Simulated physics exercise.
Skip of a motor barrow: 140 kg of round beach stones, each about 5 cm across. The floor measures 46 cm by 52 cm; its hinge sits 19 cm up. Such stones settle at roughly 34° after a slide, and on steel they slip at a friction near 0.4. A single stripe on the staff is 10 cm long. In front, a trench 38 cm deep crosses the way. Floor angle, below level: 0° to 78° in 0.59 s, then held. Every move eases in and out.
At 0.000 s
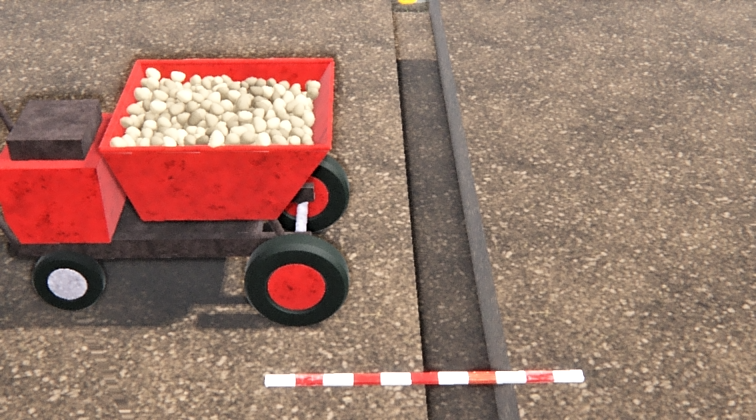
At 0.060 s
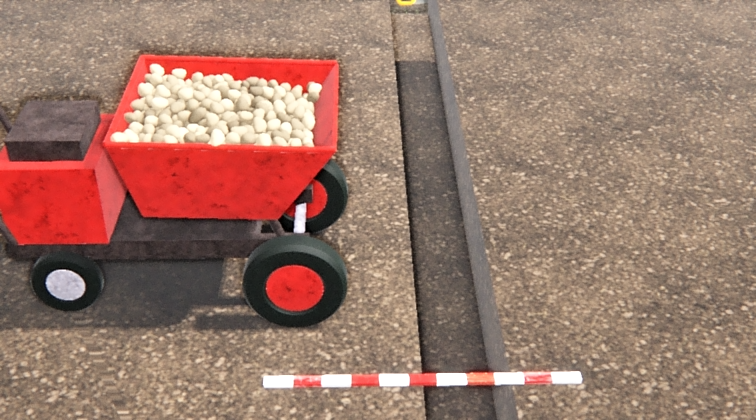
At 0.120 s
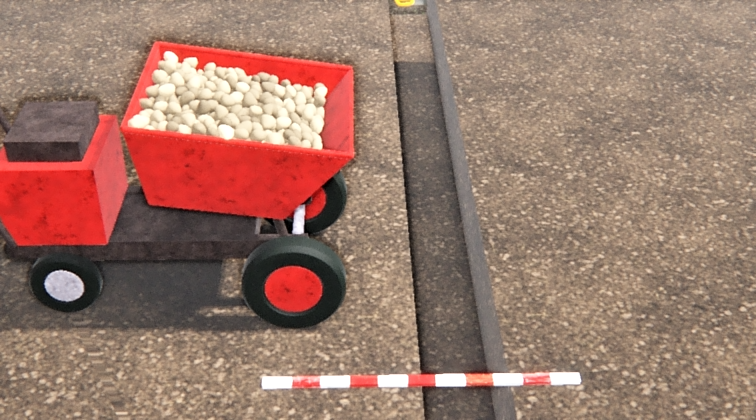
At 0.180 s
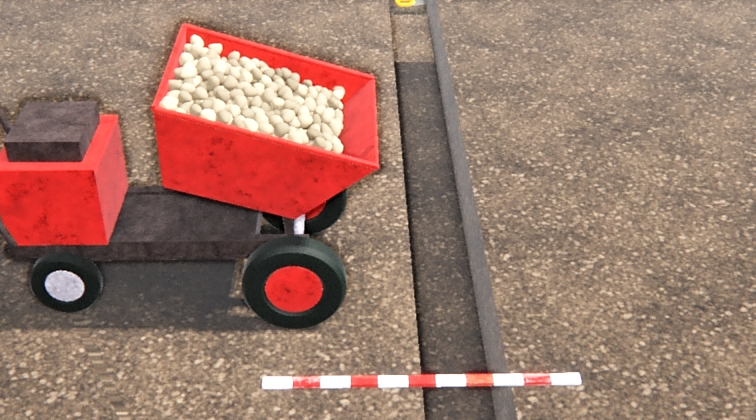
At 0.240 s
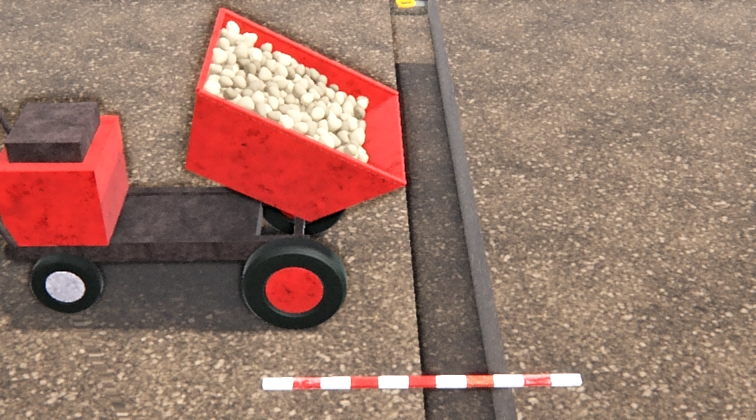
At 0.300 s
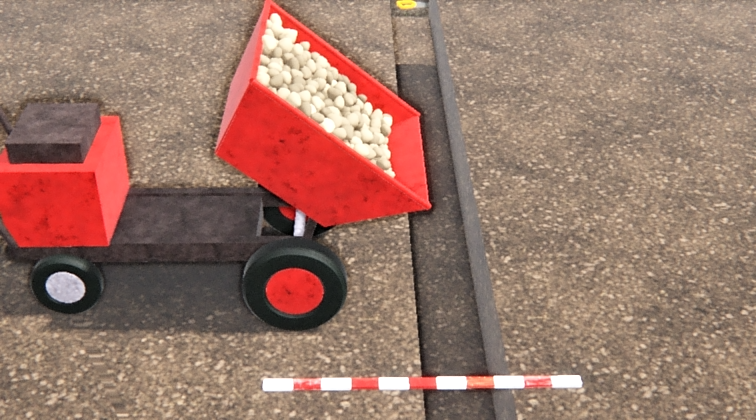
A red motor barrow with dark tyres stands at the left on brown, gravelly ground, seen from above and to the side by a still camera. Pale rounded stones fill its red skip, a dark trench runs down the ground to its right, and a red-and-white striped staff lies across the near end. The skip tilts steadily rightward, its left end rising, while the stones shift inside.
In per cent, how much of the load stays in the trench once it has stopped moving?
I would say about 25 per cent.
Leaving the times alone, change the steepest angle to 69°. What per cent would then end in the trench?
It comes out at about 35 percent.
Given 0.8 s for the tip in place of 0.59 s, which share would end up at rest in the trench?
Close to 35 percent, then.
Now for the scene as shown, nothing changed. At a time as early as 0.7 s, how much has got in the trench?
Some 10 per cent.
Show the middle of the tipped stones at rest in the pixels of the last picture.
I'd point to around (567, 272).
After 0.4 s the floor is at 65°; 100 % in the skip; the foremost stones are at (447, 205).
After 0.7 s the floor is at 78°; 43 % in the skip, 10 % in the trench, 48 % past the trench; the foremost stones are at (590, 271).
After 1.0 s the floor is at 78°; 5 % in the skip, 19 % in the trench, 76 % past the trench; the foremost stones are past the picture's edge.
After 3.0 s the floor is at 78°; 0 % in the skip, 25 % in the trench, 75 % past the trench; the foremost stones are past the picture's edge.
